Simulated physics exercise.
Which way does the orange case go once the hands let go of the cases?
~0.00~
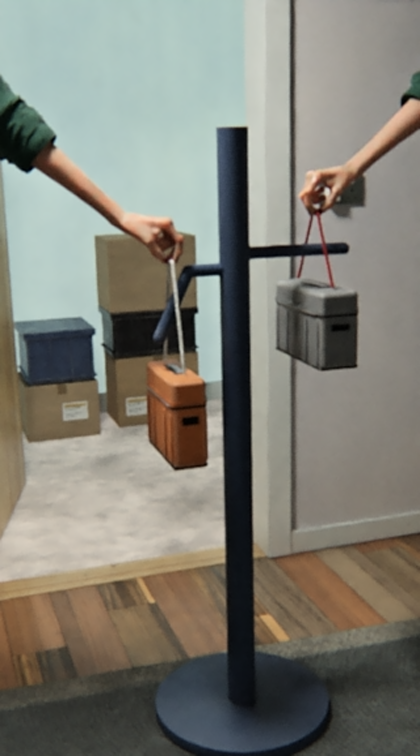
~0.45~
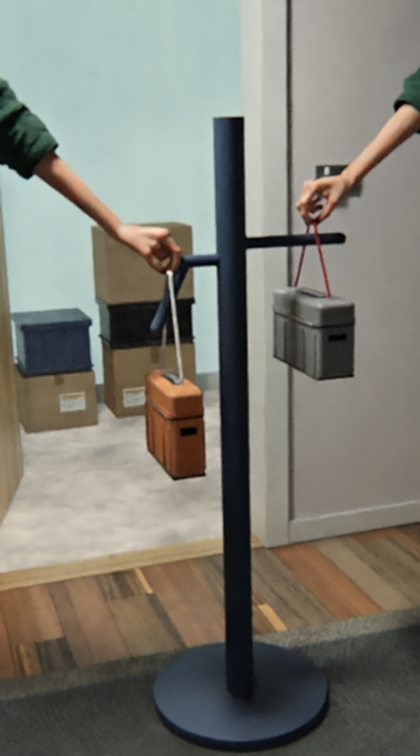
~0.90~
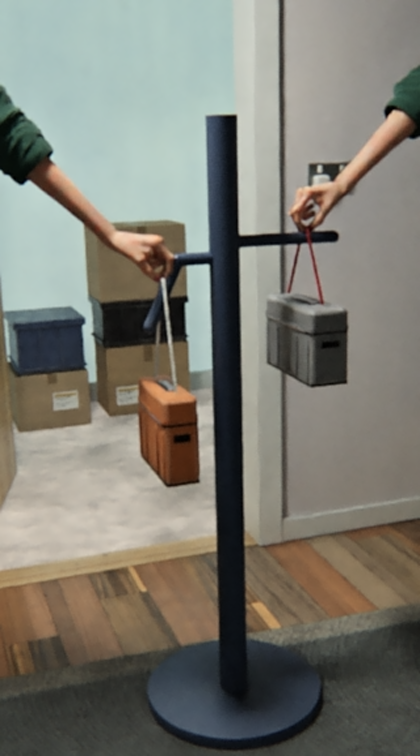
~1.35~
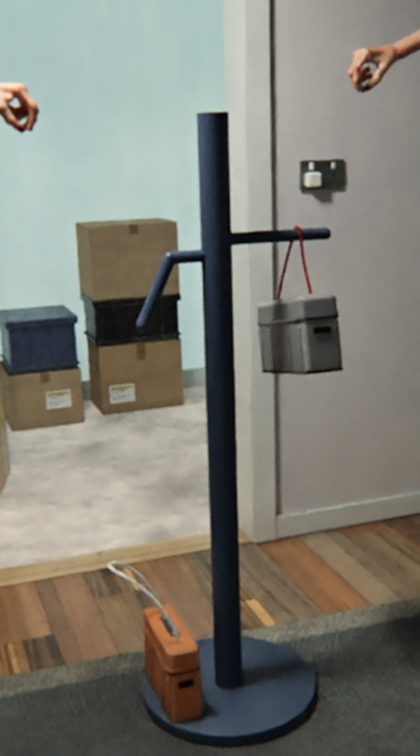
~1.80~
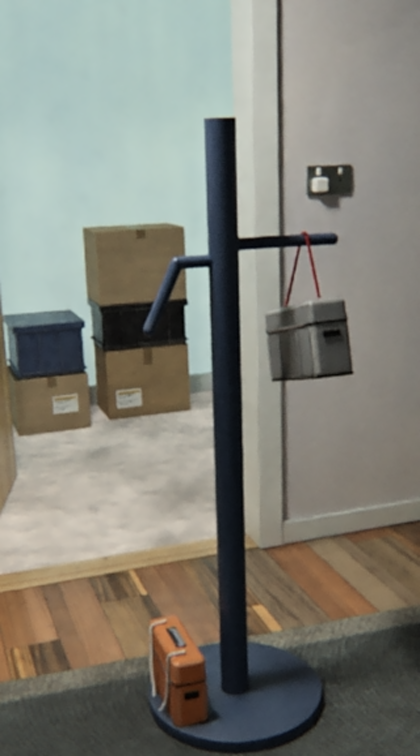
The orange case moves down, ending up at the foot of the coat stand.
